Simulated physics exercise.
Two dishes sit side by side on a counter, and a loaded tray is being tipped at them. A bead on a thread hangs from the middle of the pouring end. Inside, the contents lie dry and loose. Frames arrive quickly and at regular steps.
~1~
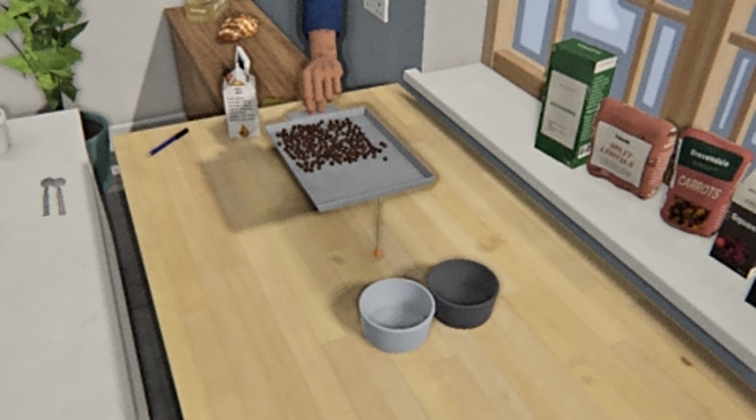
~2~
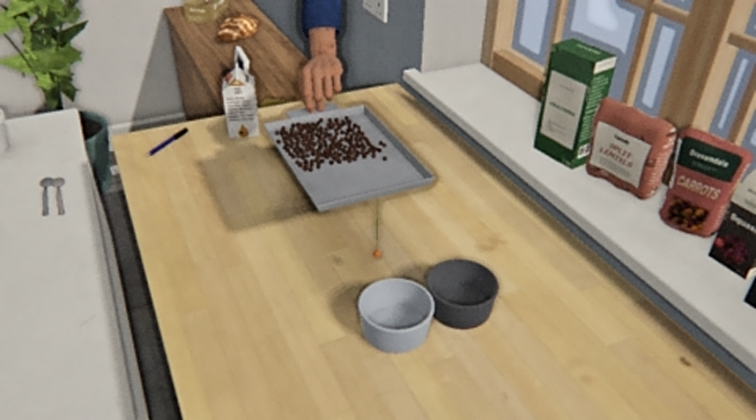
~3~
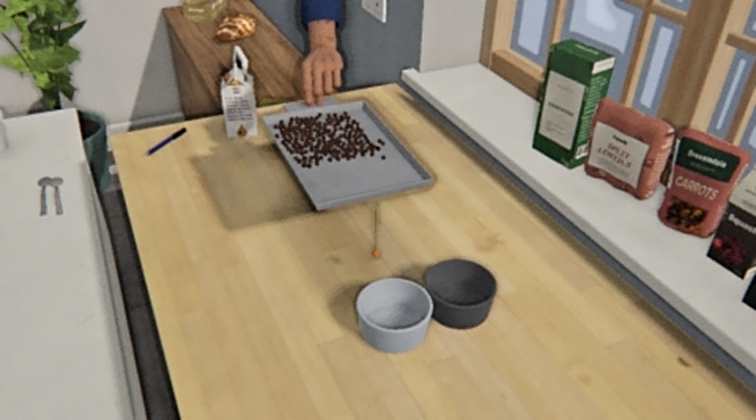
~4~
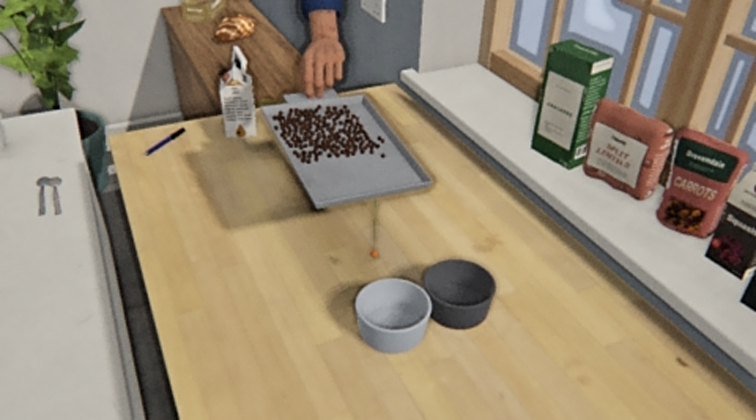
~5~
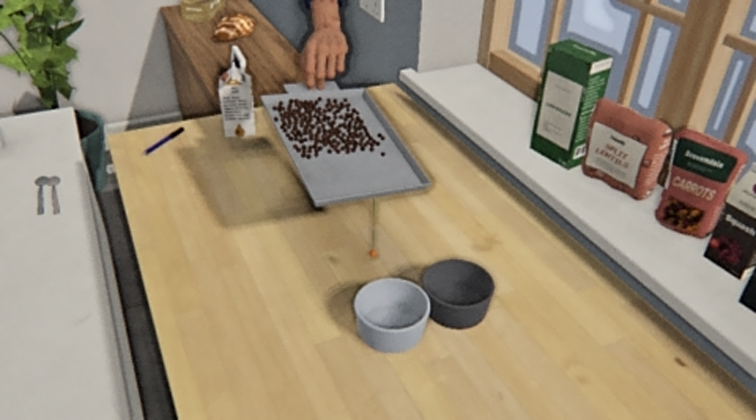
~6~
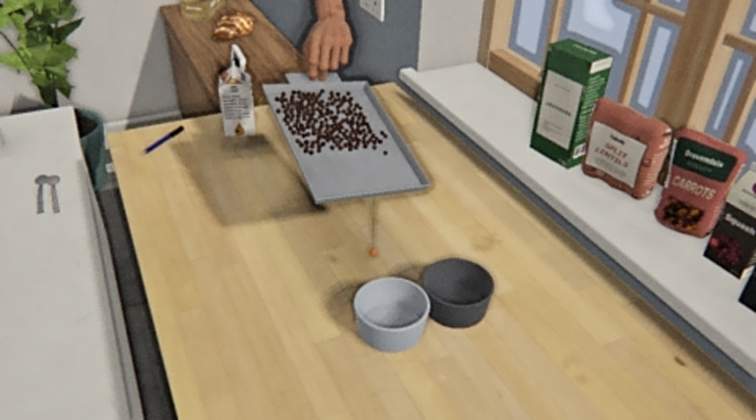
A hand slowly raised the far end of a gray tray of small brown berries on a wooden counter, slanting it toward two bowls while the load stayed put and a bead hung from the near edge.
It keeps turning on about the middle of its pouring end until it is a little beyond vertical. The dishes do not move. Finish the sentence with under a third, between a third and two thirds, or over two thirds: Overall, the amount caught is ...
Overall, the amount caught is under a third.
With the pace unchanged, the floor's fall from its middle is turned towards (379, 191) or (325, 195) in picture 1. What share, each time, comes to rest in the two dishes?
Roughly 30 percent, then 0 percent.
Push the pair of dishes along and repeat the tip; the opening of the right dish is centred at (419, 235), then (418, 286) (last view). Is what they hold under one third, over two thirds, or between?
Earlier place: In the middle band. Later place: Under a third.
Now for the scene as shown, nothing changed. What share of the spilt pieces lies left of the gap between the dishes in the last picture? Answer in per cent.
Looks to be around 40 per cent of the spill.
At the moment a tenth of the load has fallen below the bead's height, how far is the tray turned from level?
Around 55° at that moment.
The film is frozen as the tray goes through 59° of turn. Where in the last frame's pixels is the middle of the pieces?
Roughly at (420, 202).
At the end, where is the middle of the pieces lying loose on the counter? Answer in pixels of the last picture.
Its middle is at roughly (432, 274).
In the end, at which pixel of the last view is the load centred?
Close to (436, 279).
Soon after the last picture, tray tipped steeply; about half on the tray; a small part in the right dish; a small part outside both; about a quarter in the air.
A little later, tray tipped right over; a small part on the tray; a stray few in the left dish; about a quarter in the right dish; about two thirds outside both; a small part in the air.
Later still, tray tipped past a quarter turn; a stray few in the left dish; about a quarter in the right dish; most outside both.
At rest, tray tipped past a quarter turn; a stray few in the left dish; about a quarter in the right dish; most outside both.
